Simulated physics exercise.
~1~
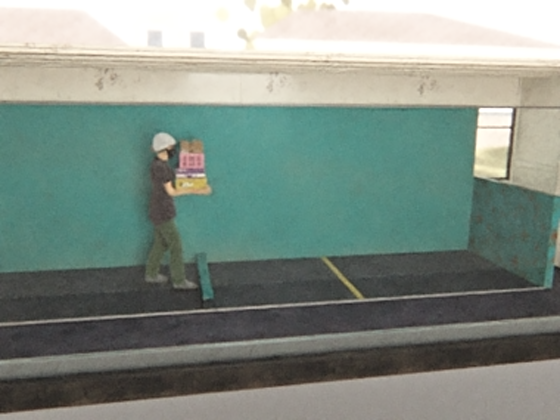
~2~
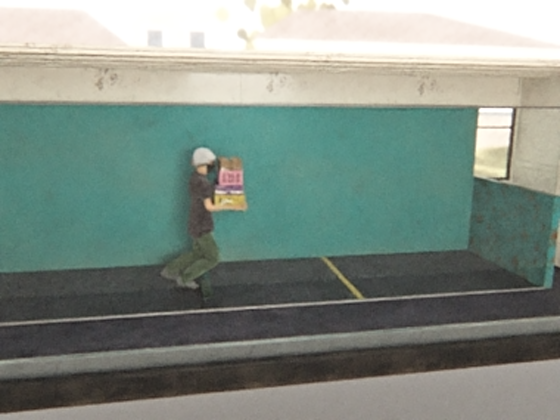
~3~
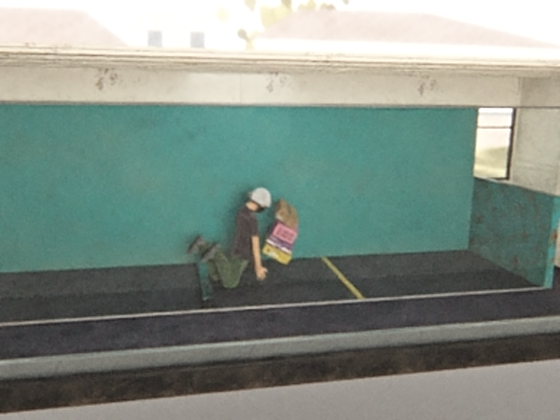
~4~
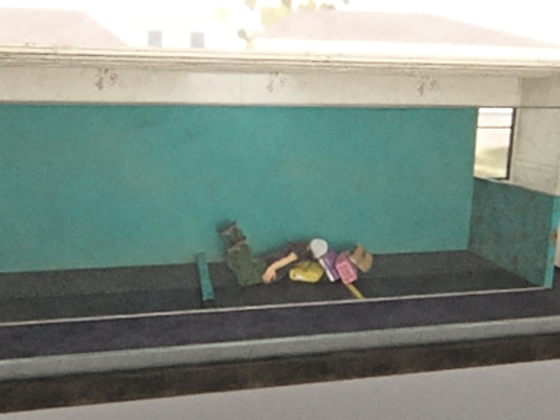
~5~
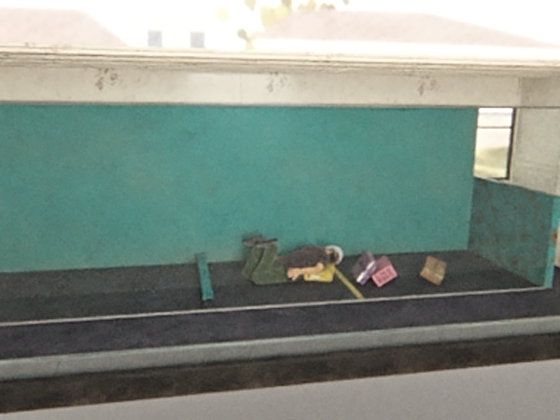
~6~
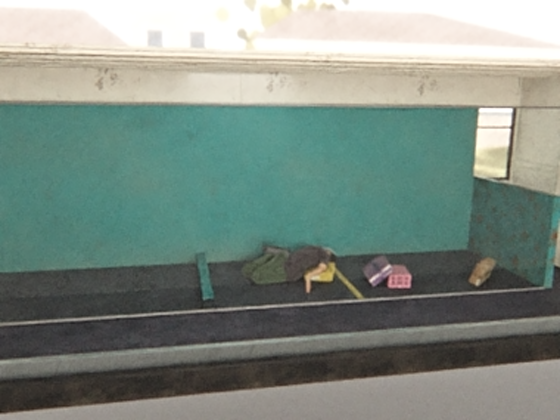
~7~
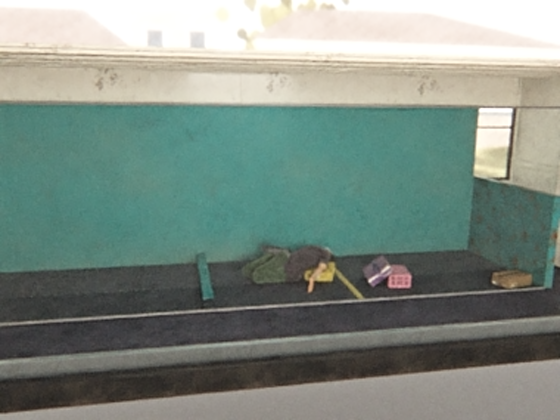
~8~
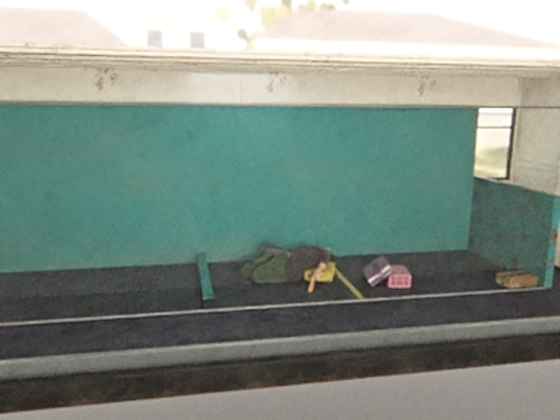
A person in a white cap carrying a stack of boxes pitched forward to the right and fell flat, spilling the load. The yellow parcel stayed beside them, short of the yellow line, while the purple, pink and brown boxes came to rest beyond it.
